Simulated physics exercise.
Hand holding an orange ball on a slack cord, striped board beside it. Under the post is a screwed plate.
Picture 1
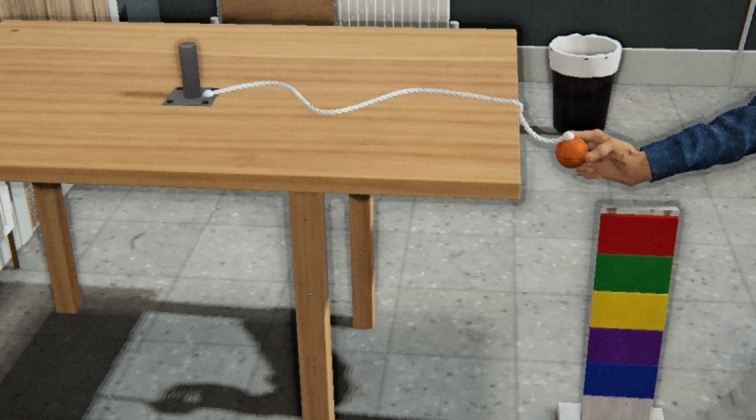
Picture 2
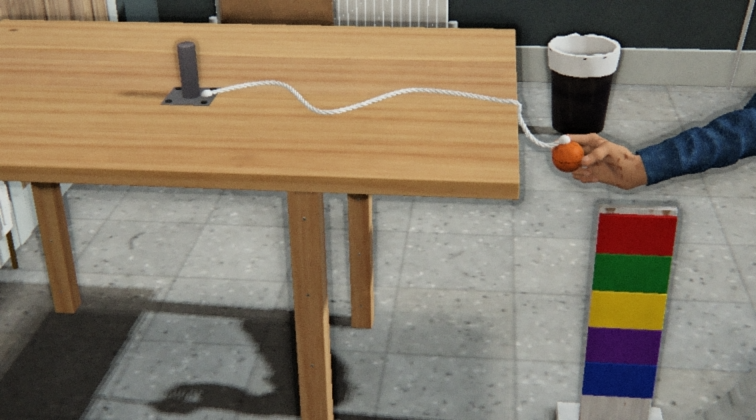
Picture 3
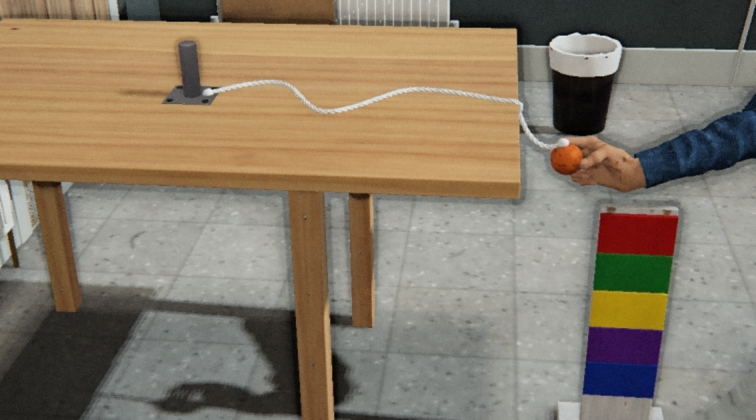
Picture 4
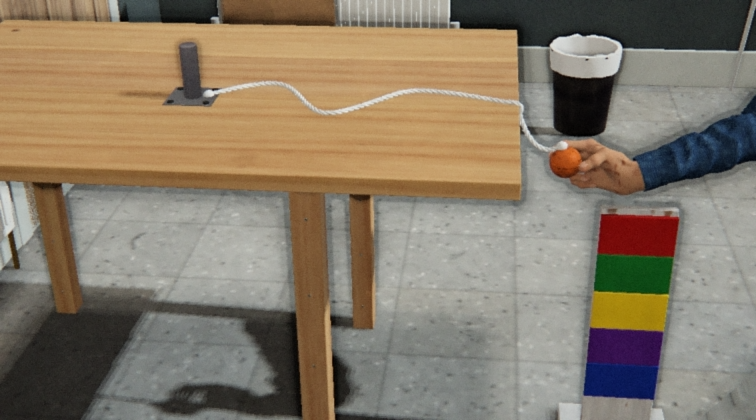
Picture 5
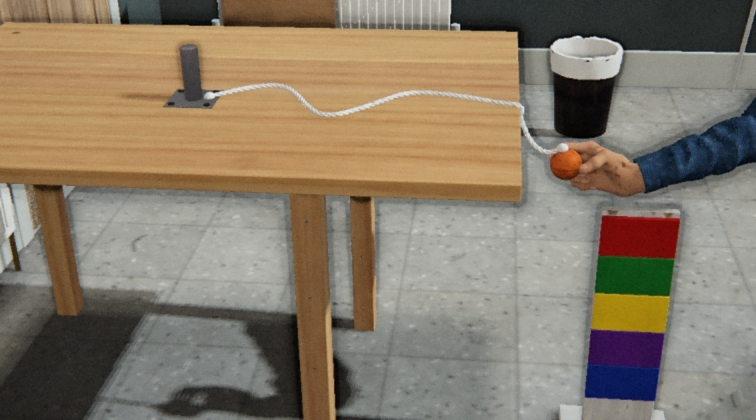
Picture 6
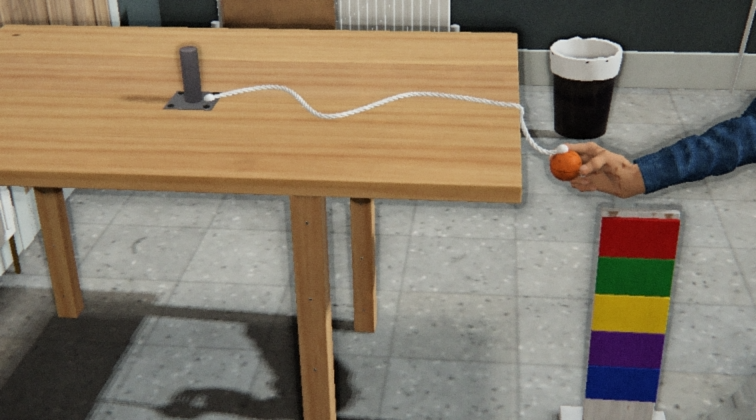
An orange ball on a slack white cord, held in a hand beside a wooden table, shifted down very slightly, while the cord lay across the tabletop and a striped board stood below.
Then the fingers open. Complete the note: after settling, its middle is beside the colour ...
... Green.
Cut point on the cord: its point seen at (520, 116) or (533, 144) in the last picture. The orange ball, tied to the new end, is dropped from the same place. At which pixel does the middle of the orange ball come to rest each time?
Result 1: (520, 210). Result 2: (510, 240).
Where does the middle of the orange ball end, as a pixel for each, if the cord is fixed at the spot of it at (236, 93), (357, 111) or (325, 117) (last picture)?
Estimated spots in sequence: (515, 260), (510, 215), (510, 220).
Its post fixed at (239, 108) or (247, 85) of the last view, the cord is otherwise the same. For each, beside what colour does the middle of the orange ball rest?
First try: Yellow; second try: Yellow.
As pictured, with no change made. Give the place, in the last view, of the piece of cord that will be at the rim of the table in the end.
Roughly (442, 96).
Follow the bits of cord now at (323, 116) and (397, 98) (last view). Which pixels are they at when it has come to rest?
End: (380, 104) and then (470, 107).
A little later, ball near (544, 260); level with green.
Next, ball near (475, 256); level with green.
Later still, ball near (509, 266); level with green.
When it is over, ball near (521, 267); level with green. The green one.
